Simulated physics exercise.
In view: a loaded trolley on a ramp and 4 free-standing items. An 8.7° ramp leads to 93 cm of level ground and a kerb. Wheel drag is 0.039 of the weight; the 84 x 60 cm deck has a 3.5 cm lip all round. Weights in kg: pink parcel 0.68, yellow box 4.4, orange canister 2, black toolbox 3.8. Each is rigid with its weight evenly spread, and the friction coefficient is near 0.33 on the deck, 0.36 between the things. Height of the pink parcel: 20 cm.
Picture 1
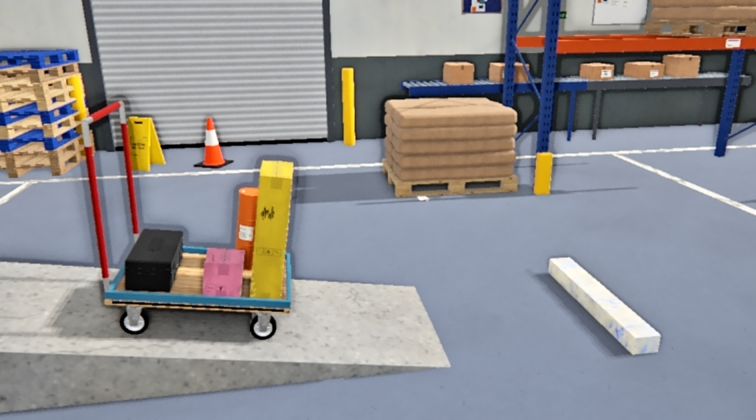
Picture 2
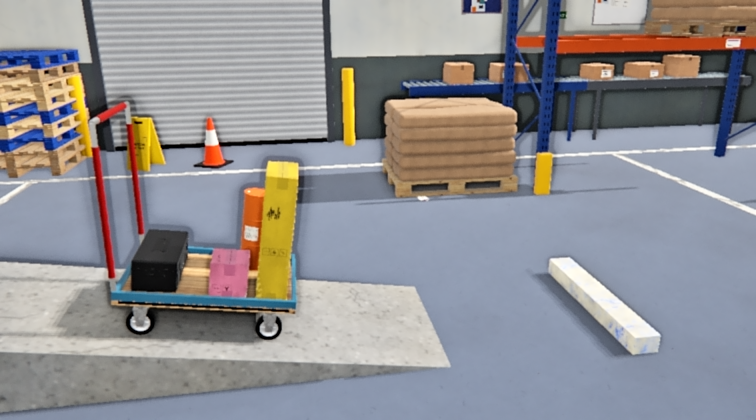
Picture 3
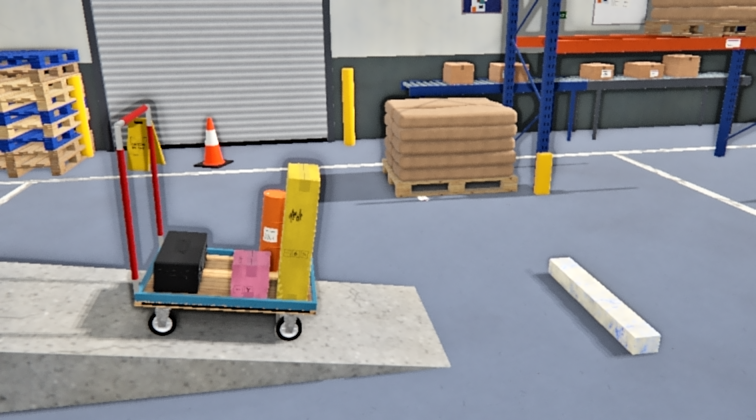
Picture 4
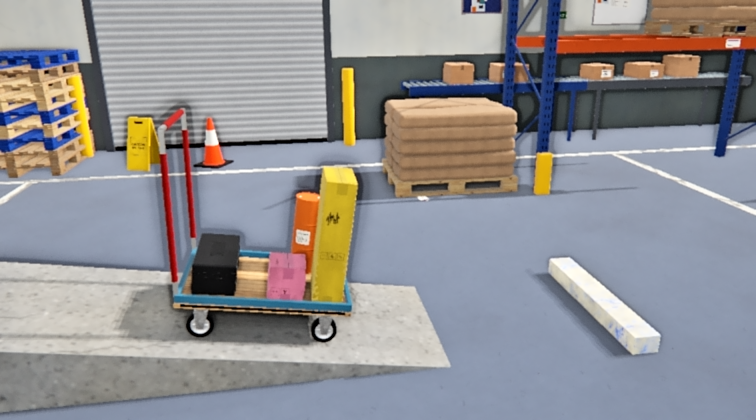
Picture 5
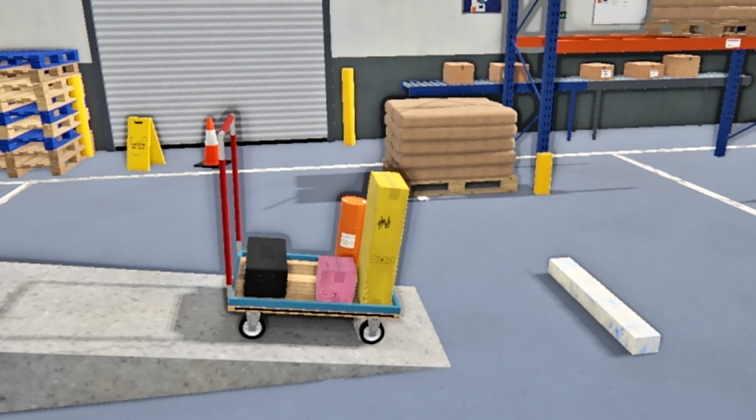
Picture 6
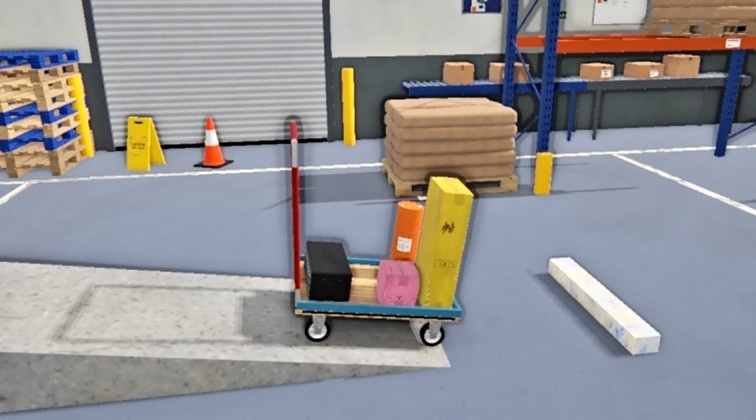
To begin with, a trolley carrying a black toolbox, a pink parcel, an orange canister and an upright yellow box creeps rightward down a grey ramp. It then rolls faster, its load staying in place on the deck, and nears the ramp's lower edge, with the pale kerb still ahead across the floor.
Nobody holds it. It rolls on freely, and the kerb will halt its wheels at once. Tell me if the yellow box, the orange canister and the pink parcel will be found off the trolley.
The yellow box ends off the deck, the orange canister ends off the deck, the pink parcel is still aboard.
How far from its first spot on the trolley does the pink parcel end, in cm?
Some 8 cm.
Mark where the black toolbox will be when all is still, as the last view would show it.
Around (528, 269).
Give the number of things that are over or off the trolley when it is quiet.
In all, 2.
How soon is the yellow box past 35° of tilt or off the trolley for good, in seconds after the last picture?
At about 0.7 s.
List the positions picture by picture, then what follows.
In the first frame, 174 cm to the kerb; yellow box (271, 231); orange canister (251, 229); pink parcel (224, 275).
In the second frame, 172 cm to the kerb; black toolbox (162, 259).
In the third frame, 162 cm to the kerb; black toolbox (182, 261).
In the fourth frame, 145 cm to the kerb; black toolbox (217, 263).
In the fifth frame, 120 cm to the kerb; black toolbox (266, 266).
In the sixth frame, 89 cm to the kerb; yellow box (441, 244); orange canister (406, 241); pink parcel (397, 285).
Then, 0.60 s after the last picture, trolley at the kerb.
Then, 0.80 s after the last picture, trolley at the kerb; yellow box now off the trolley; pink parcel tipped 23° from how it sat near (577, 272); orange canister tipped 14° from how it sat near (581, 230).
Then, 1.00 s after the last picture, trolley at the kerb; orange canister now off the trolley; pink parcel slid 9 cm near (577, 277); black toolbox slid 24 cm.
At rest, off the trolley, yellow box and orange canister; not toppled but over 10 cm from the start, black toolbox; pink parcel in place, give or take 10 cm. Seen from the same camera at the end, yellow box near (656, 282), orange canister near (607, 262).
